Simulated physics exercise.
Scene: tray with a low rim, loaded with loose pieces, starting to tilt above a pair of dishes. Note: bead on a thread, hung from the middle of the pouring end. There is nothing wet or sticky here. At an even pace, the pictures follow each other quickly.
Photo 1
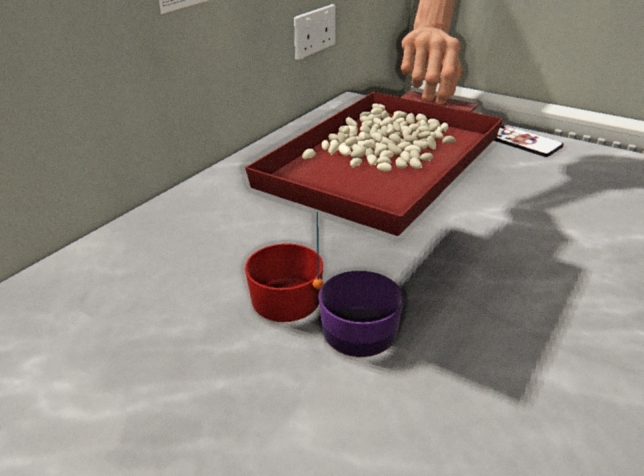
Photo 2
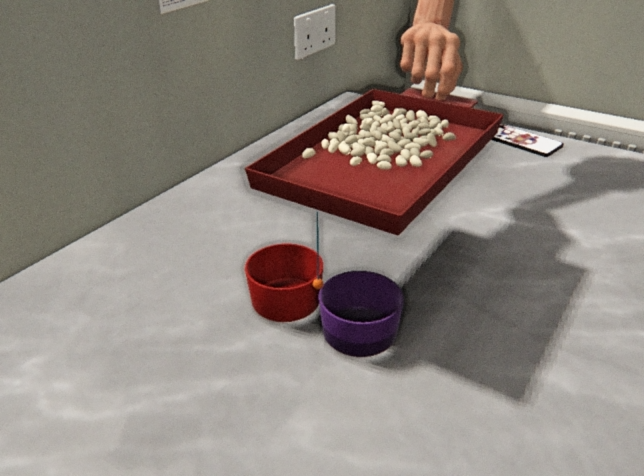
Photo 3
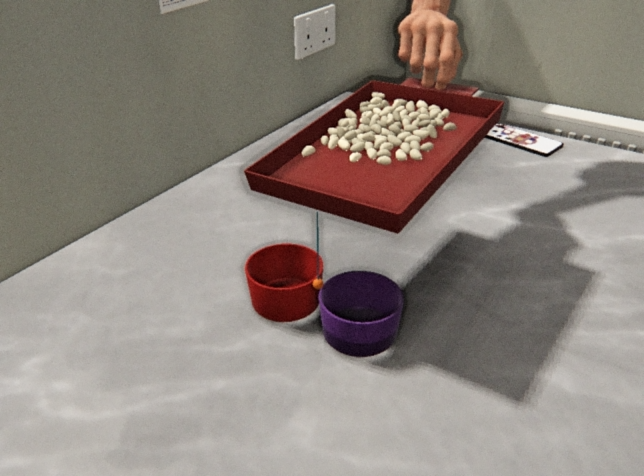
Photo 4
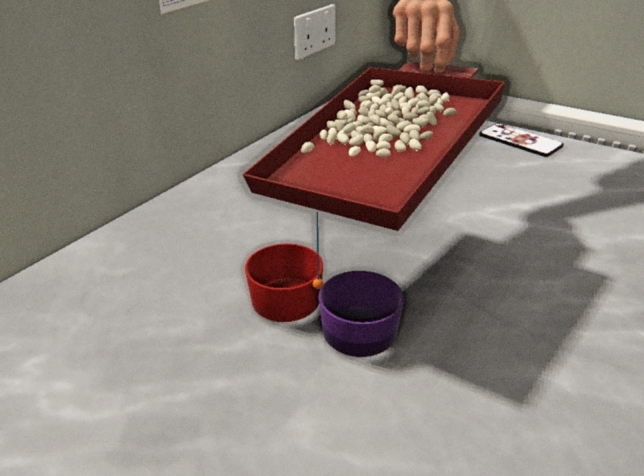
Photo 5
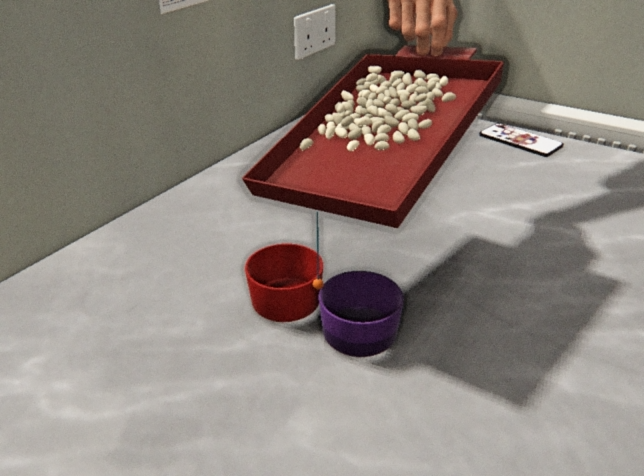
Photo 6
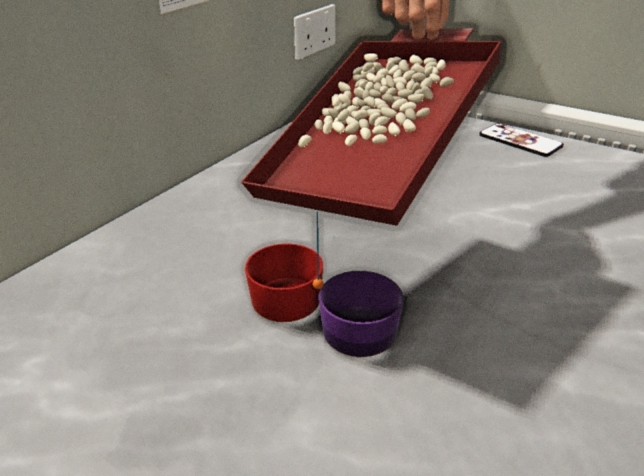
A red tray of white beans, gripped at its far edge by a hand, hangs over a pale marbled worktop in a grey-walled corner, seen from above by a still camera. Below its near edge sit a red dish on the left and a purple one on the right, an orange bead on a thread between them. The hand steadily raises the far end, steepening the tray while the beans stay heaped towards the back.
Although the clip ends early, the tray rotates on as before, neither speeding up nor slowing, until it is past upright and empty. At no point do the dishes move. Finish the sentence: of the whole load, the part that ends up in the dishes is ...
... less than half.
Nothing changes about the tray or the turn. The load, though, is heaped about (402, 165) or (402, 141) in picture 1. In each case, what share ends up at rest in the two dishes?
Close to 20 in a hundred, then close to 20 in a hundred.
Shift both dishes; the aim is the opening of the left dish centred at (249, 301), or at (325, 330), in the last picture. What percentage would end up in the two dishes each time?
First placement: Some 60 %; second placement: Some 0 %.
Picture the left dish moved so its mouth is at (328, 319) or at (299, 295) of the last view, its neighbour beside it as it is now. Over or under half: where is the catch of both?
First try: A minority; second try: A minority.
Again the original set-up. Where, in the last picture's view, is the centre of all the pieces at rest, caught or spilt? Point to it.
The centre comes to rest close to (248, 327).
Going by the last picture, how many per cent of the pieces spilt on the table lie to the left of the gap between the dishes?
About 100 percent.
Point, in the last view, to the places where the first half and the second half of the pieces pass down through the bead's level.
Early half: (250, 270); late half: (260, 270).
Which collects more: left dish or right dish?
Observation: The one at left.
Shortly afterwards, tray tipped steeply; all but a few on the tray; only a few in the air.
Next, tray tipped right over; the bulk on the tray; only a few in the left dish; near a quarter outside both; only a few in the air.
Some moments later, tray tipped past a quarter turn; near a quarter in the left dish; near two thirds outside both.
In the end, tray tipped past a quarter turn; none at all in the right dish; near a quarter in the left dish; near two thirds outside both.
